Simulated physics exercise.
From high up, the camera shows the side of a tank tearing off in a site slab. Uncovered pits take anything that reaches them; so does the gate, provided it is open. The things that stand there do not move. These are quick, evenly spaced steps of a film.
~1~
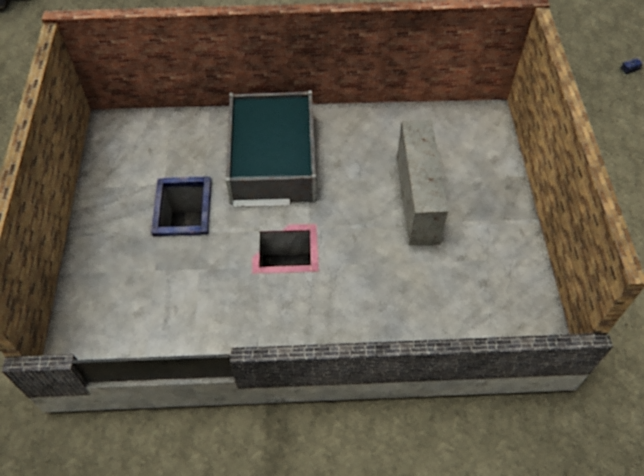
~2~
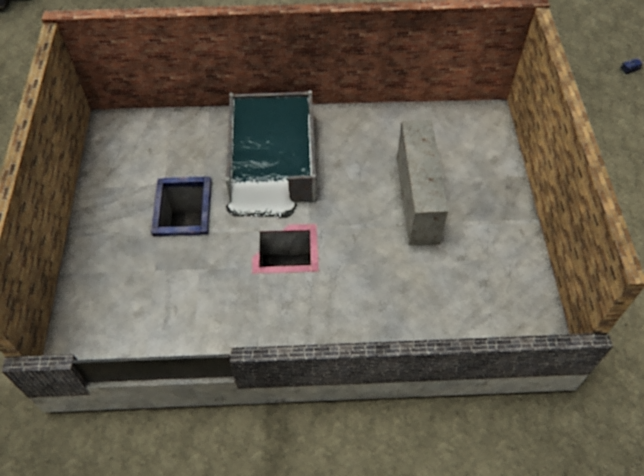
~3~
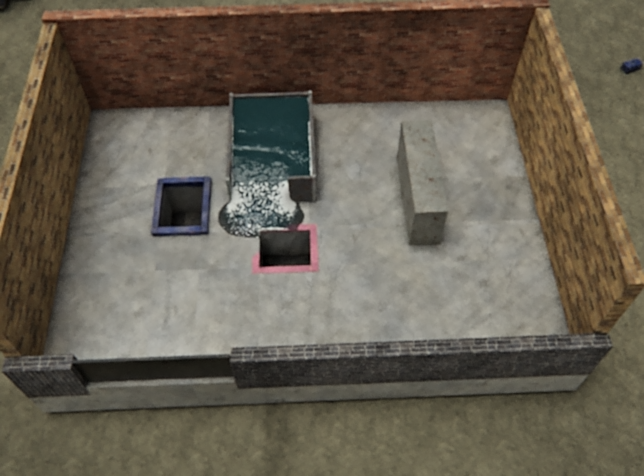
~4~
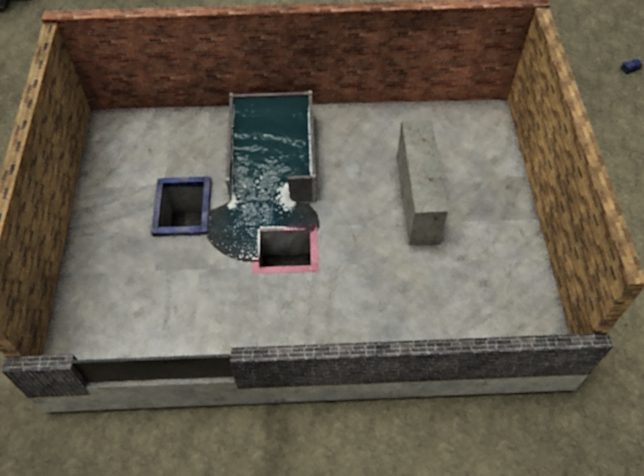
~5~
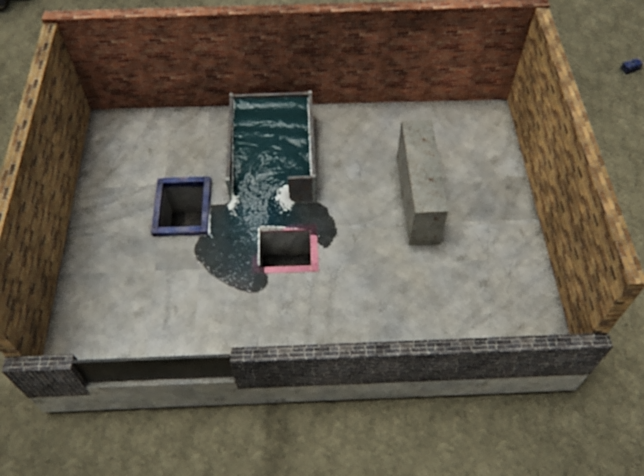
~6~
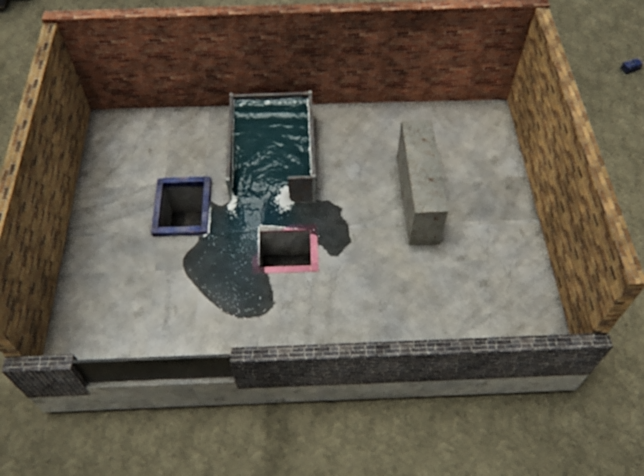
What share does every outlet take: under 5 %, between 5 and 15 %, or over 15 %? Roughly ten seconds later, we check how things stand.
At the end, the gate will drain shy of five per cent. The blue pit will drain shy of five per cent. The pink pit will drain in excess of fifteen per cent.
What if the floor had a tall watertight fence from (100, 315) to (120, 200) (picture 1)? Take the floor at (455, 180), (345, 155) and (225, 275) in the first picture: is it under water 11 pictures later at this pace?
The first location is not reached, the second is not reached, and the third is soaked through.
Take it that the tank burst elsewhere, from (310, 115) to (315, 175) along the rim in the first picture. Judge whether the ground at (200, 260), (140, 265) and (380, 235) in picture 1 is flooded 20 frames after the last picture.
Spot by spot: Unaffected, then unaffected, then soaked through.
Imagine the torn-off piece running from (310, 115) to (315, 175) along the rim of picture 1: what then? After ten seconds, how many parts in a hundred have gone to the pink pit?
Share recorded - pink: 2 %.
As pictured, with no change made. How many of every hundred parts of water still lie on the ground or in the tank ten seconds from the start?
I'd say roughly 54 percent.
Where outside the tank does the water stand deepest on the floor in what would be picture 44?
Deepest spot: Around (157, 370).
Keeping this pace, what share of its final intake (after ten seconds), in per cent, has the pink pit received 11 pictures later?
Near 50 in a hundred.
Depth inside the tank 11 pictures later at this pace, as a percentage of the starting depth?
Near 46 in a hundred.
A moment on, water covers 15 % of the floor; the gate 0 %, the blue pit 0 %, the pink pit 14 %.
Next, water covers 20 % of the floor; the gate 0 %, the blue pit 0 %, the pink pit 24 %.
Then, water covers 25 % of the floor; the gate 0 %, the blue pit 0 %, the pink pit 32 %.
Later, water covers 50 % of the floor; the gate 0 %, the blue pit 0 %, the pink pit 41 %.
In the end, water covers 65 % of the floor; the gate 0 %, the blue pit 0 %, the pink pit 46 %.
